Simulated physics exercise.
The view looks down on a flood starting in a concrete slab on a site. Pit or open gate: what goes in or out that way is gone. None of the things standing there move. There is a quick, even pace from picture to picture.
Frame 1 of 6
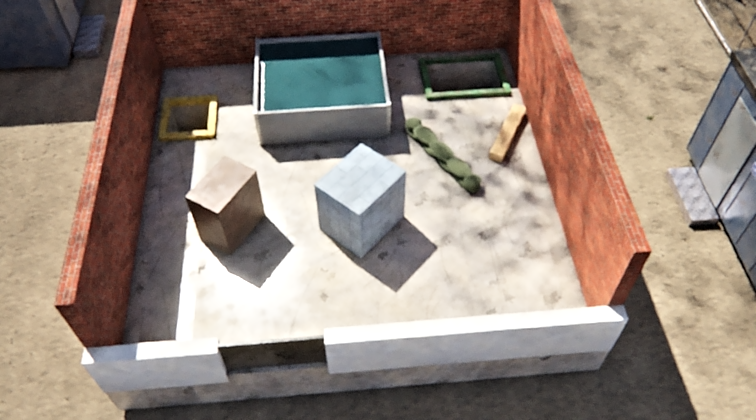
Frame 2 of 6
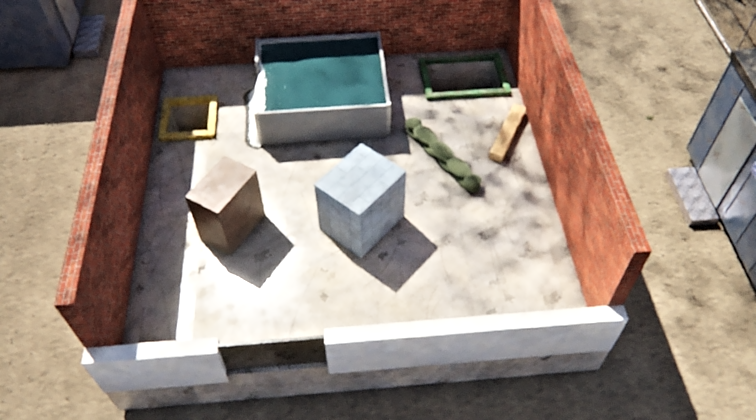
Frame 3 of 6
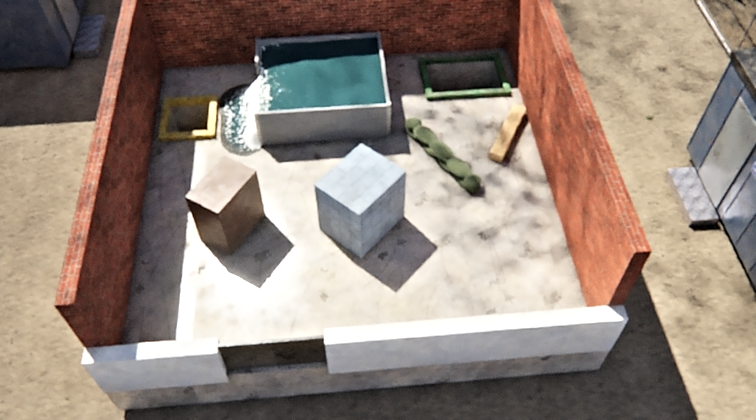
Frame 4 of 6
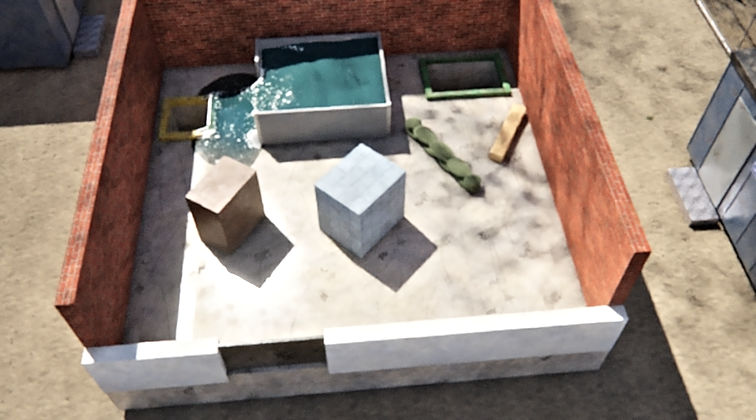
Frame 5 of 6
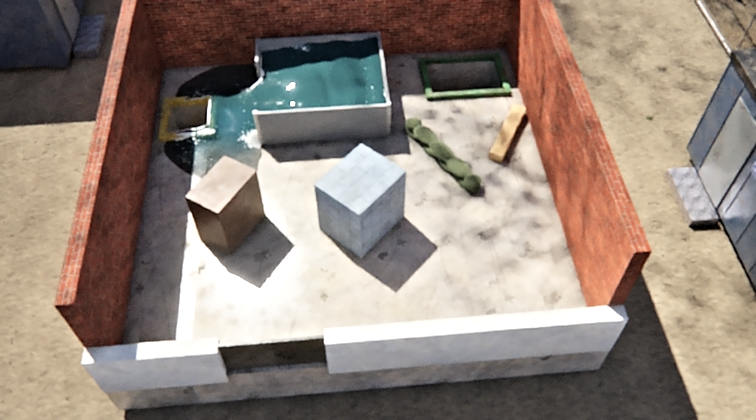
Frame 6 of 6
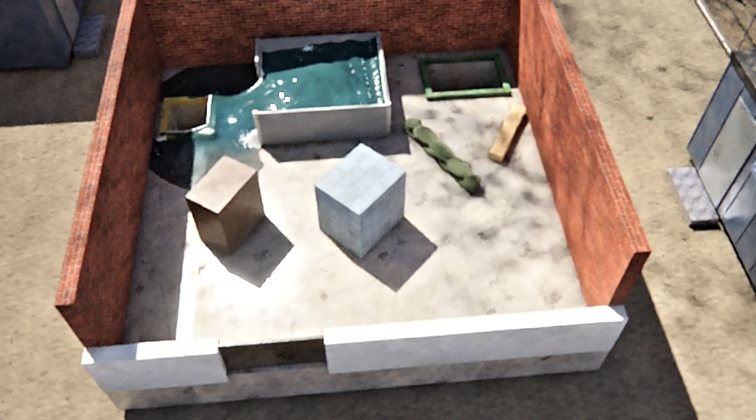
A tank of water pours from its left side and spreads across the concrete slab.
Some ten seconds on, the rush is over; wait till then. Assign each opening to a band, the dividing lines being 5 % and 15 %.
In the end the gate is going to fail to get to five per cent. The green pit is going to fail to get to five per cent. The yellow pit is going to fail to stay at fifteen per cent or less.
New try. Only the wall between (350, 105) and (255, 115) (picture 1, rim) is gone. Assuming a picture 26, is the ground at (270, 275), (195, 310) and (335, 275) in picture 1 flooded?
So the first one is drenched, the next drenched, and the last drenched.
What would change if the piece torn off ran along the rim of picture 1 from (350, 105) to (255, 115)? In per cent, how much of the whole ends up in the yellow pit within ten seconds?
Yellow: 2 %.
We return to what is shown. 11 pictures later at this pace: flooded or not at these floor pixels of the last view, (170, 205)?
Submerged.
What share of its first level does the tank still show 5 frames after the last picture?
It comes to some 66 percent.
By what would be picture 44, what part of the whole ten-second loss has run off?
Note - share reached: 95 %.
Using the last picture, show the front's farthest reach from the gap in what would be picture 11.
The front's farthest point is close to (139, 241).
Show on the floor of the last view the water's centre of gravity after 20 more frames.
Centre of the water: Near (257, 147).
A moment on, water covers 15 % of the floor; the gate 0 %, the green pit 0 %, the yellow pit 10 %.
Next, water covers 25 % of the floor; the gate 0 %, the green pit 0 %, the yellow pit 18 %.
Then, water covers 35 % of the floor; the gate 0 %, the green pit 0 %, the yellow pit 26 %.
Later, water covers 60 % of the floor; the gate 0 %, the green pit 0 %, the yellow pit 32 %.
In the end, water covers 85 % of the floor; the gate 0 %, the green pit 0 %, the yellow pit 34 %.
